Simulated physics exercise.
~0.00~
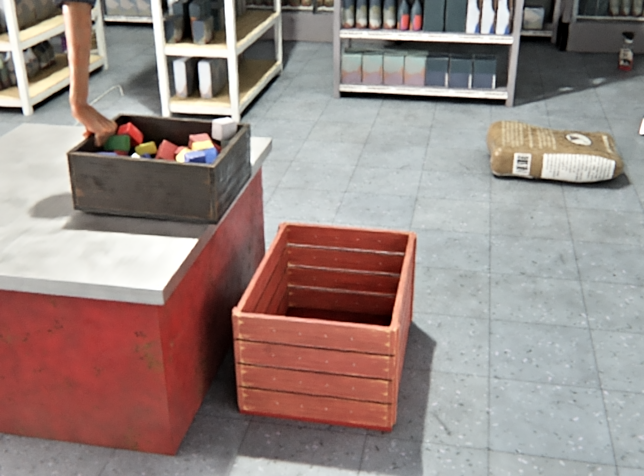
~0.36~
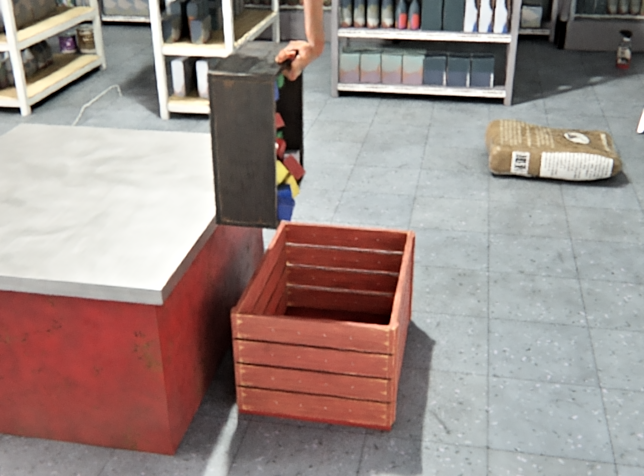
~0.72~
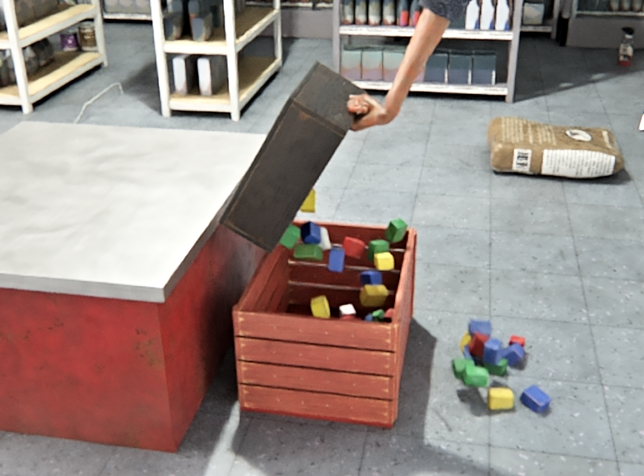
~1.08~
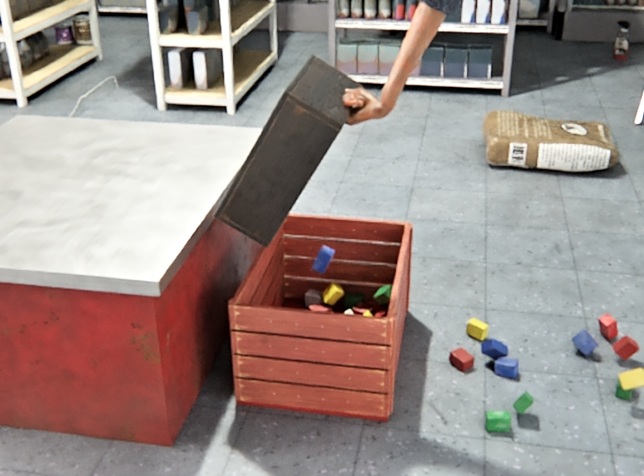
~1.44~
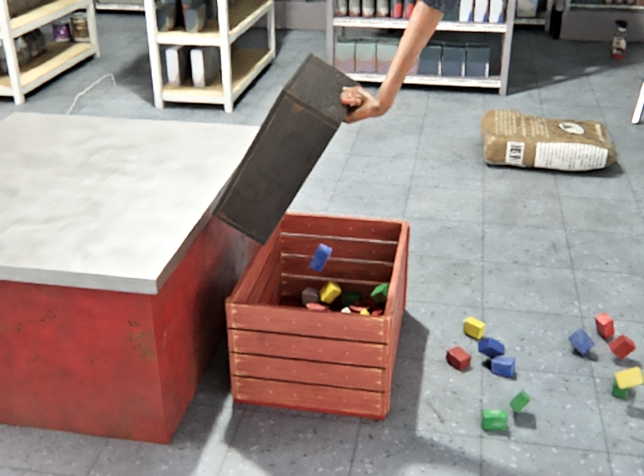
In the video, a hand tips a dark crate of colorful toy blocks off a gray-topped bench, pouring them toward a red wooden box on the floor. Many land inside, while others tumble onto the tiles to the right and settle there as the crate stays tilted.
